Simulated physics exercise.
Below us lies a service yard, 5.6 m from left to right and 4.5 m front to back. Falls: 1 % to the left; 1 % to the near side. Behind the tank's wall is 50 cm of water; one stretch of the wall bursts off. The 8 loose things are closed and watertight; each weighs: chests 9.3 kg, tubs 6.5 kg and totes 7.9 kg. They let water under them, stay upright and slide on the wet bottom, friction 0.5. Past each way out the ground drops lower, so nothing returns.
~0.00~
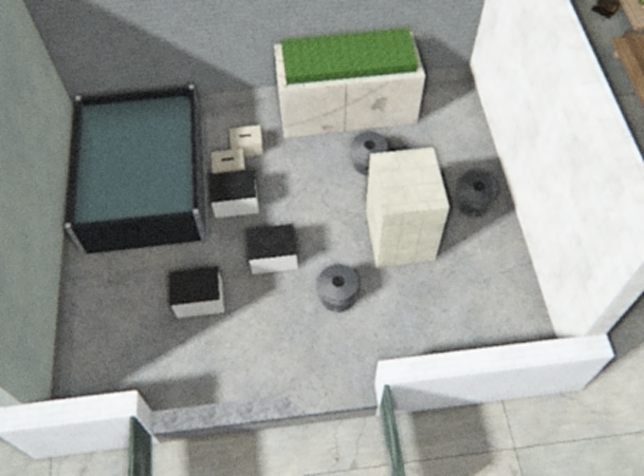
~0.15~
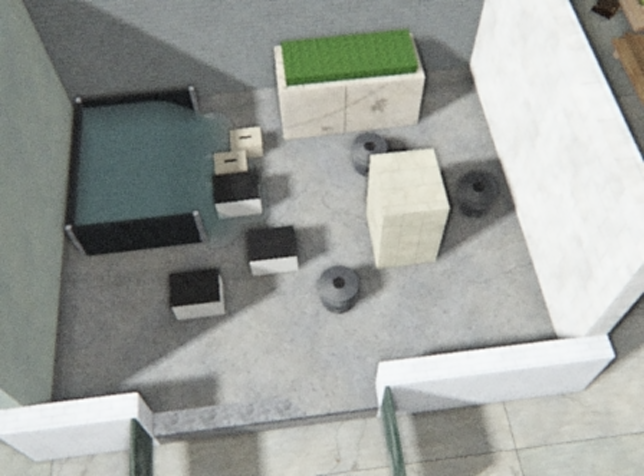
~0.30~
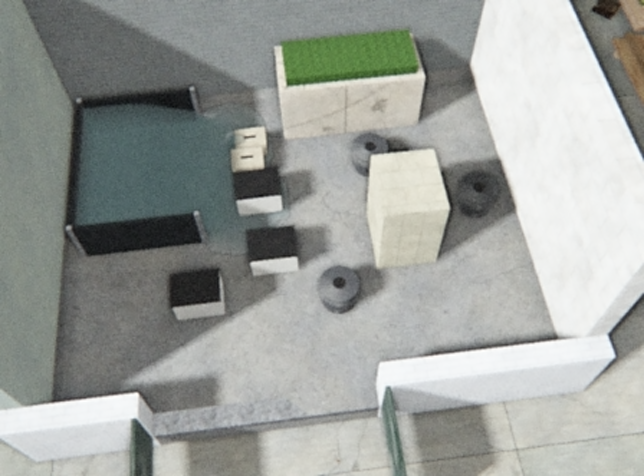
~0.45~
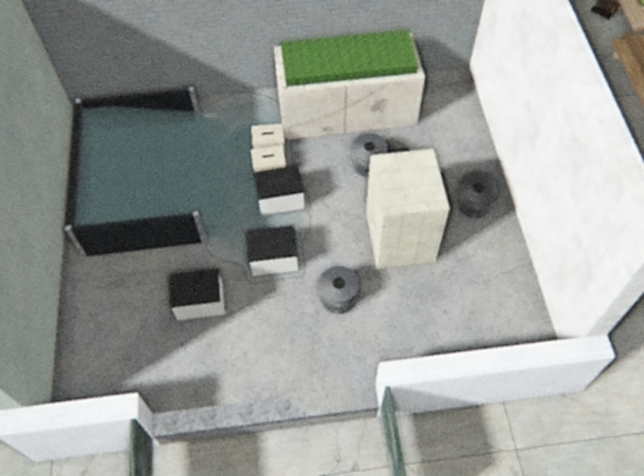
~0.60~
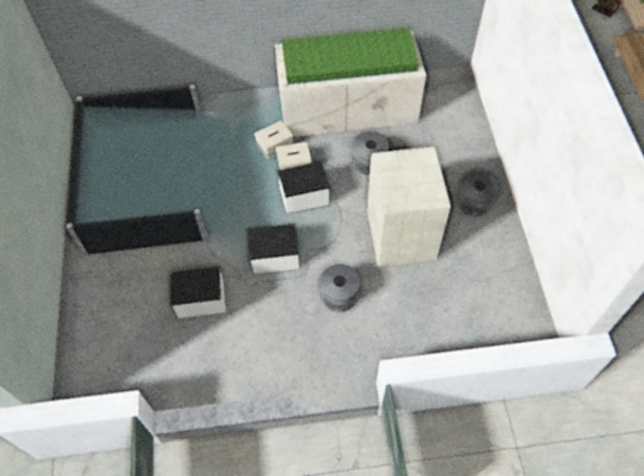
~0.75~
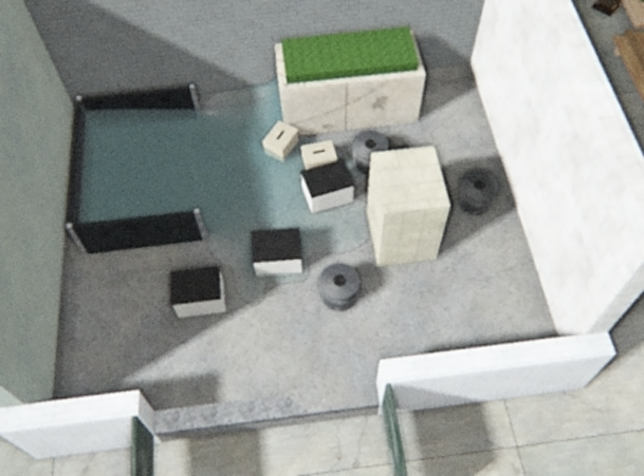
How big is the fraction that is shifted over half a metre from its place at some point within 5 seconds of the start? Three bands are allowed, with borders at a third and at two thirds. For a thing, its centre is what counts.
That would be two thirds or more of them.
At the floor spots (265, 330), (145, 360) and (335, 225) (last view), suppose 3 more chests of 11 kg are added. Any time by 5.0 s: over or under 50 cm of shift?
So it's stays below, then stays below, then gets above.
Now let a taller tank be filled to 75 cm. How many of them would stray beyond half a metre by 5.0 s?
The count would be 7.
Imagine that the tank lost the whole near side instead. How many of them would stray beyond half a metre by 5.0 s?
Result: 1 of them.
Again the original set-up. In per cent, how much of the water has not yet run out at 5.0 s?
Roughly 90 percent.
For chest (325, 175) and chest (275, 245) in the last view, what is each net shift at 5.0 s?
First: 350 cm. Second: 200 cm.
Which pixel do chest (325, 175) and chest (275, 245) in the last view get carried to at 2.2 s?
Roughly (496, 144), then roughly (303, 325).
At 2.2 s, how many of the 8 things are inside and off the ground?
The count is 4.
After 1.1 s 3 of 8 are over 50 cm from their spots; 3 afloat.
After 2.2 s 6 of 8 are over 50 cm from their spots; 4 afloat.
After 3.5 s 7 of 8 are over 50 cm from their spots; 5 afloat.
After 5.0 s 7 of 8 are over 50 cm from their spots, and 7 have been at some point; 4 afloat.
